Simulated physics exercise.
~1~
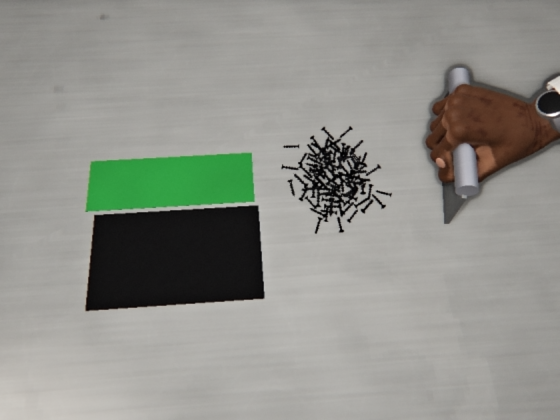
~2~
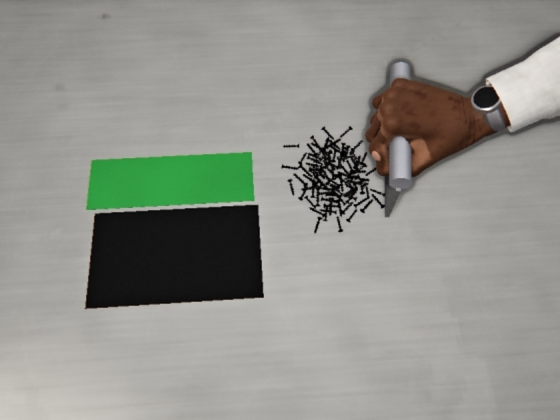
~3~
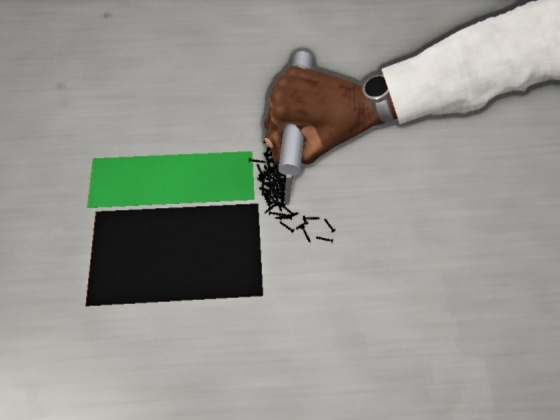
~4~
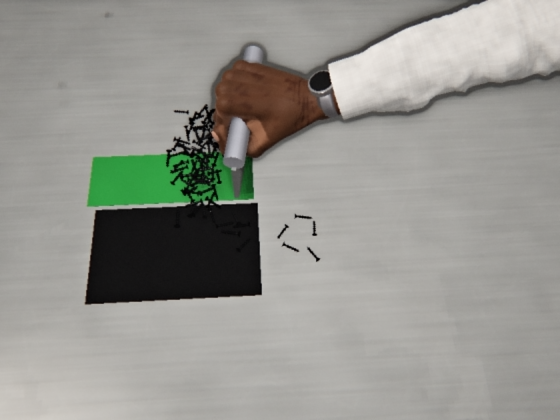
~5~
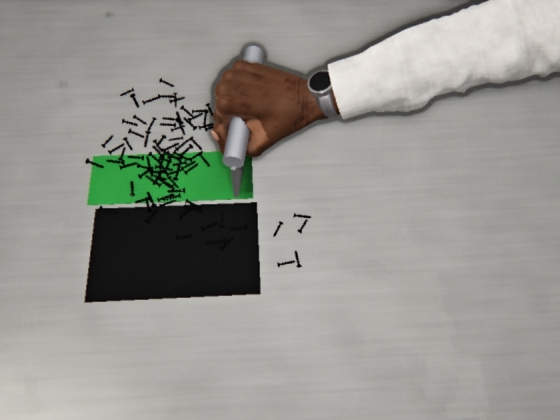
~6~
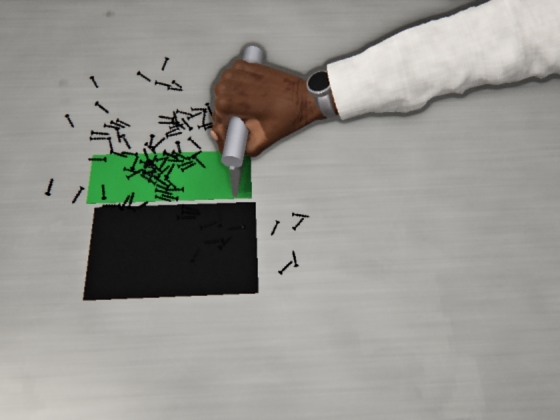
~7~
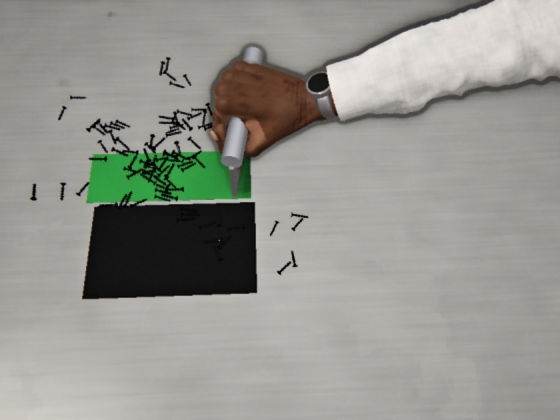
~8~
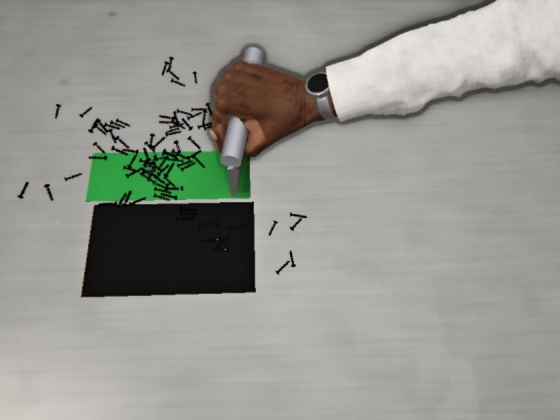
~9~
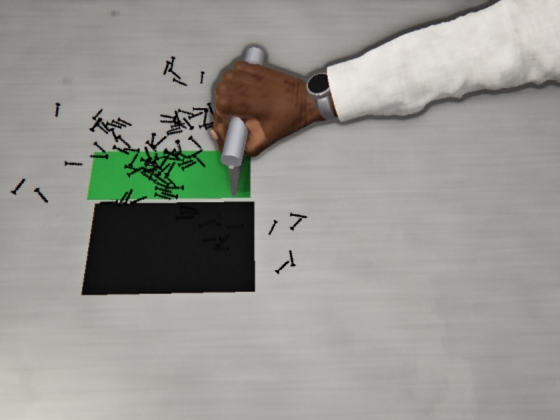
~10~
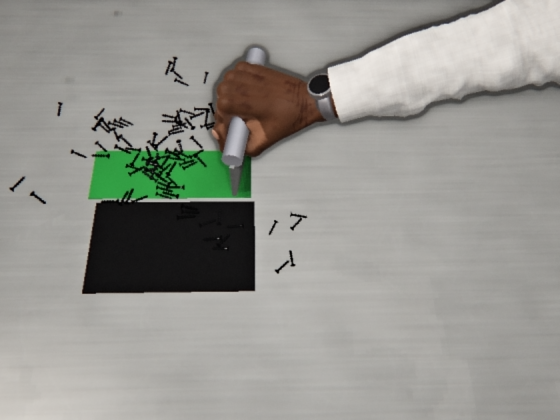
A hand holding a scraper swept a pile of black screws leftward across a grey surface, then stopped over the green mat as the screws scattered, leaving many on the green, a few on the black mat, and the rest strewn around them.
